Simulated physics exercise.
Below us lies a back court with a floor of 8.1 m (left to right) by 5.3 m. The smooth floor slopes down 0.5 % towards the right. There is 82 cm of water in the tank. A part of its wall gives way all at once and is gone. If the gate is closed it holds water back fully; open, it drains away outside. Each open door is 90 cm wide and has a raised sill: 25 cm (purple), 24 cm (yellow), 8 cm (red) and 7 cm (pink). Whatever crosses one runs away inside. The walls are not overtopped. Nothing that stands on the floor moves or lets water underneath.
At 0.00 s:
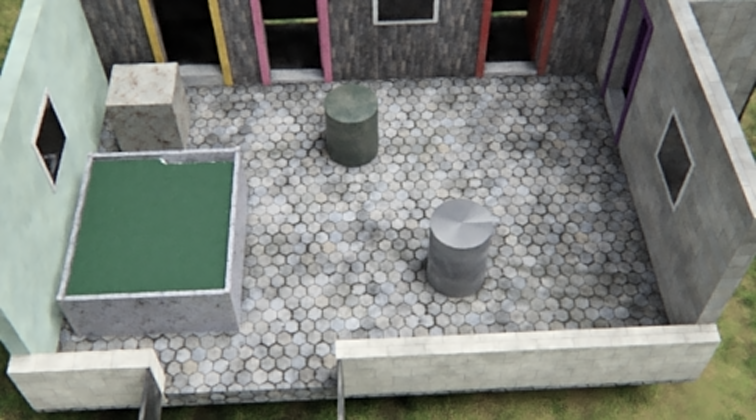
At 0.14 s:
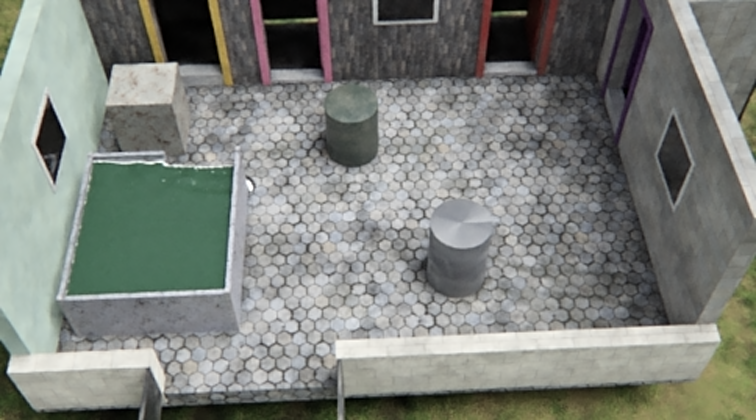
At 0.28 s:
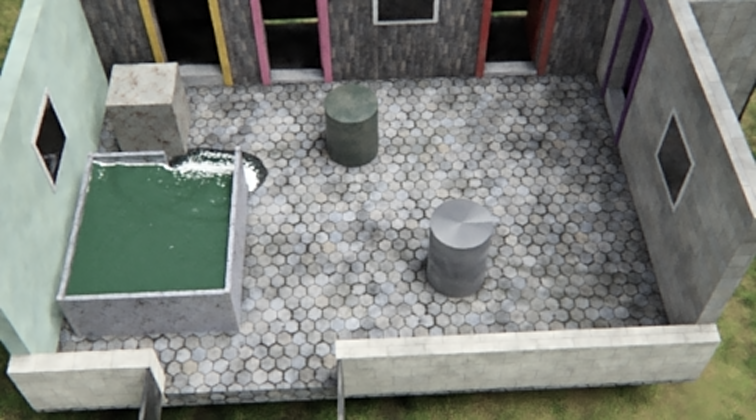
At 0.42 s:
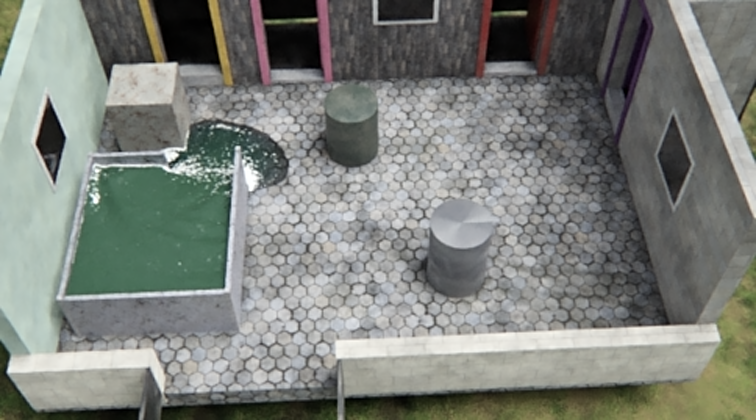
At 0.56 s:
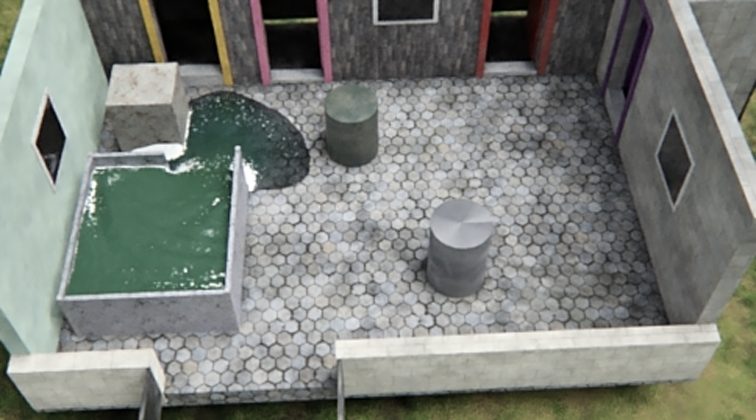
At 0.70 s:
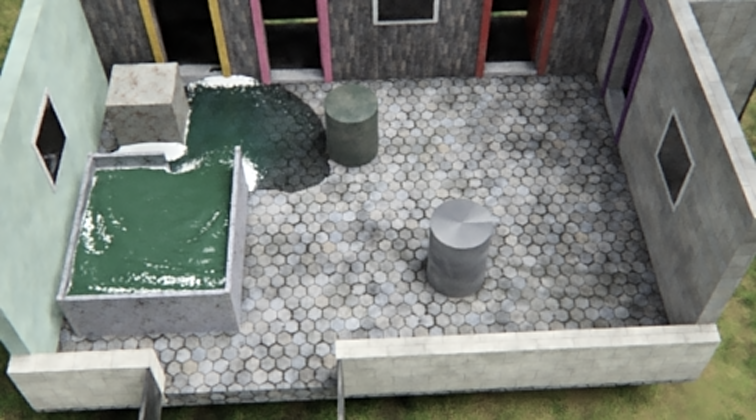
Green water in a grey stone tank at the left lies still, then pours through a gap in the far side and spreads as a dark pool across the paving to the green cylinder. The tank stands in a walled court seen from high above by an unmoving camera. A pale block sits behind it, a grey cylinder stands right of centre, and yellow, pink, red and purple surrounds edge the openings.
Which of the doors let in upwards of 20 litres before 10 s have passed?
Within that time: At the purple door it keeps below the limit; at the yellow door it goes over the limit; at the red door it does not reach the limit; at the pink door it passes the limit.
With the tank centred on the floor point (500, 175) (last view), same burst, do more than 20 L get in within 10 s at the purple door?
Against that limit: Purple not over.
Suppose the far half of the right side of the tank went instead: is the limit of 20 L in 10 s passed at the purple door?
Then: Purple below.
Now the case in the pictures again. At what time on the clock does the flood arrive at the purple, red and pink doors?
Purple 2.8 s, red 2.2 s, pink 0.8 s.
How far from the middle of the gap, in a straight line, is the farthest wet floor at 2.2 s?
Some 5.4 m out.
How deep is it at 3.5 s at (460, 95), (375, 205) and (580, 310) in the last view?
Roughly 7, 1 and 0 cm, in turn.
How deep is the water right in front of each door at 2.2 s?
In cm: Purple 0, yellow 37, red 3, pink 25.
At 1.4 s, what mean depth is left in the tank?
Some 58 cm.
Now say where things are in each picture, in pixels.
In the first picture, still water, 82 cm deep, in the tank at (156, 223).
In the second picture, water pours out on the tank's far side and has run 0.6 m, to (252, 188); typically 7 cm deep outside, 82 cm at the tank's back.
In the third picture, water pours out on the tank's far side and has run 0.9 m, to a hidden place; typically 12 cm deep outside, 82 cm at the tank's back.
In the fourth picture, the front is at (202, 125), 1.4 m from the gap on the tank's far side; 2.0 m2 of floor is under water; 82 cm left at the back of the tank.
In the fifth picture, the front is at (227, 95), 2.1 m from the gap on the tank's far side; 3.4 m2 of floor is under water; 80 cm left at the back of the tank.
In the sixth picture, water pours out on the tank's far side and has run 2.4 m, to (268, 84); typically 7 cm deep outside, 72 cm at the tank's back.
After 1.4 s water covers 20 % of the floor and is deepest (49 cm) near (221, 88); purple door not reached, yellow door 37 cm at the sill, 49 L in, red door not reached, pink door 25 cm at the sill, 43 L in.
After 2.2 s water covers 30 % of the floor and is deepest (46 cm) near (221, 88); purple door not reached, yellow door 37 cm at the sill, 148 L in, red door 3 cm at the sill, 0 L in, pink door 25 cm at the sill, 163 L in.
After 3.5 s water covers 50 % of the floor and is deepest (32 cm) near (210, 88); purple door 21 cm at the sill, 0 L in, yellow door 28 cm at the sill, 232 L in, red door 5 cm at the sill, 0 L in, pink door 20 cm at the sill, 274 L in.
After 6.0 s water covers 70 % of the floor and is deepest (22 cm) near (232, 87); purple door 16 cm at the sill, 0 L in, yellow door 16 cm at the sill, 260 L in, red door 5 cm at the sill, 0 L in, pink door 16 cm at the sill, 386 L in.
After 10.0 s water covers 95 % of the floor and is deepest (14 cm) near (666, 342); purple door 12 cm at the sill, 0 L in, yellow door 9 cm at the sill, 260 L in, red door 7 cm at the sill, 4 L in, pink door 12 cm at the sill, 476 L in.
